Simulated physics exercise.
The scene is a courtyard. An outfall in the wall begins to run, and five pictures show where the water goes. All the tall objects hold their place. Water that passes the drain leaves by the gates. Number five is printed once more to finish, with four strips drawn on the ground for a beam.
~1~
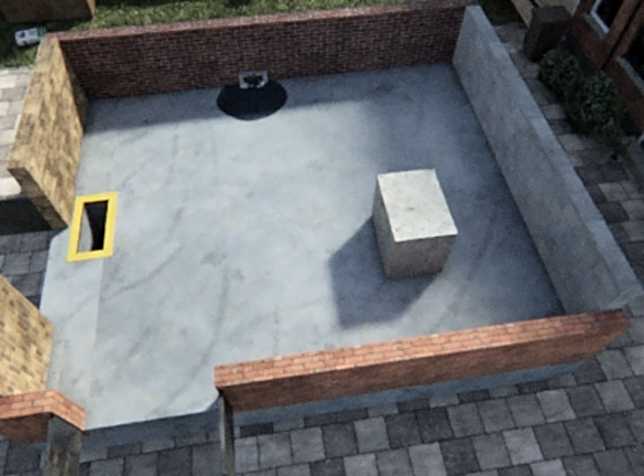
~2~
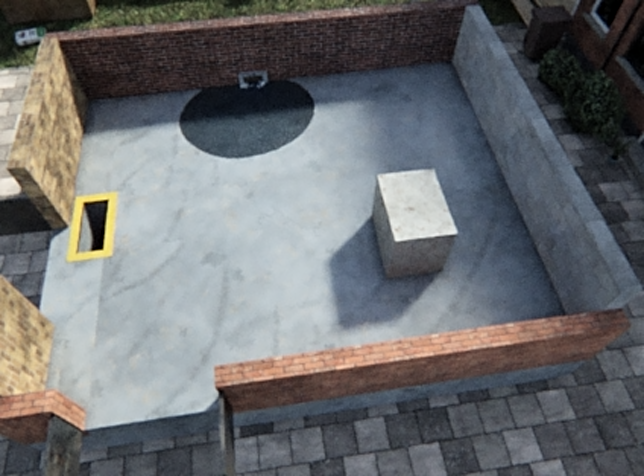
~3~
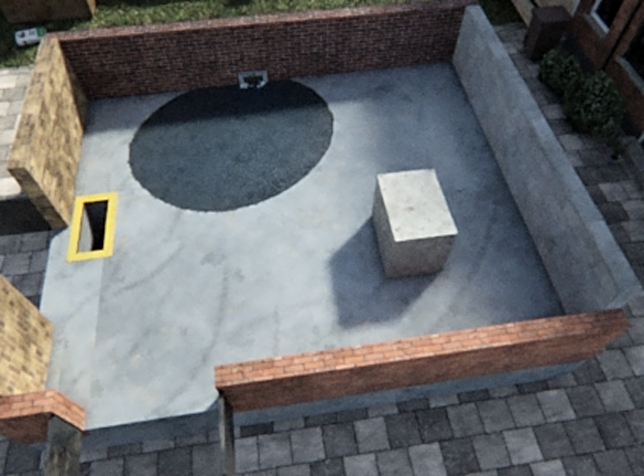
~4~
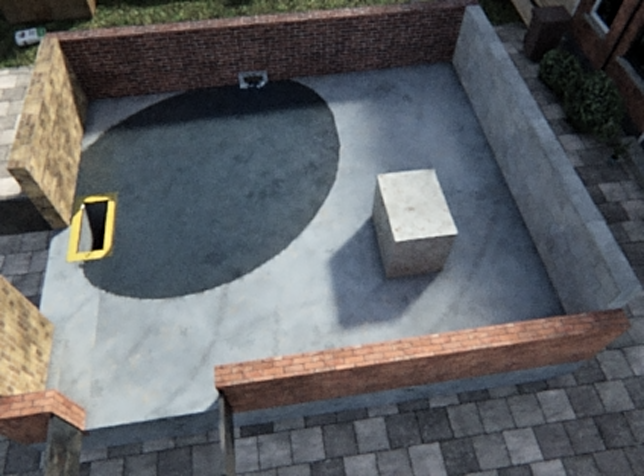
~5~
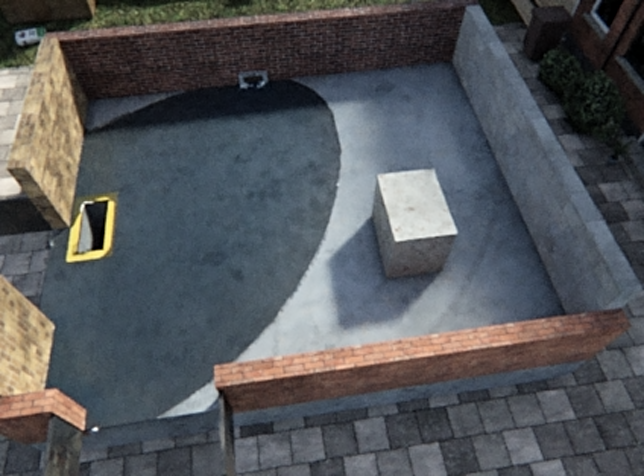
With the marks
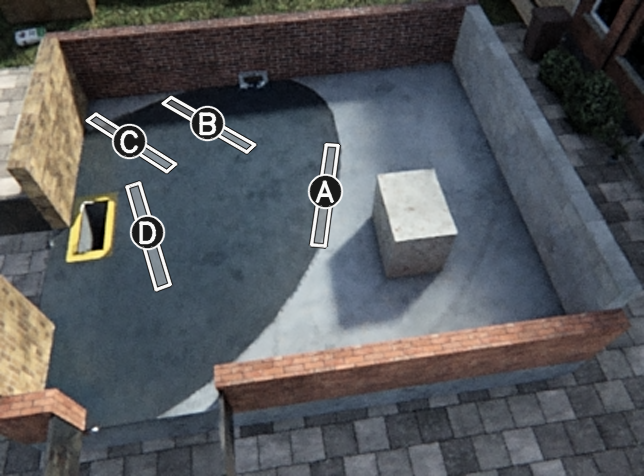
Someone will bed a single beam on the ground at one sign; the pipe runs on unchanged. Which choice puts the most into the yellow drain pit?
Take A.
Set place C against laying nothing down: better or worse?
Place C is worse.
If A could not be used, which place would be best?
That would be D.
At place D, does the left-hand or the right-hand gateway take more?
The right one.
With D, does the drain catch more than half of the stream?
No.
On the marked copy, A from (318, 245) to (332, 145); B from (167, 100) to (250, 148); C from (91, 117) to (171, 167); D from (133, 185) to (163, 287).
With A, about 38 % of the stream runs into the yellow drain pit, about 62 % out by the gates.
With B, about 16 % of the stream runs into the yellow drain pit, about 84 % out by the gates.
With C, about 19 % of the stream runs into the yellow drain pit, about 81 % out by the gates.
With D, about 26 % of the stream runs into the yellow drain pit, about 74 % out by the gates.
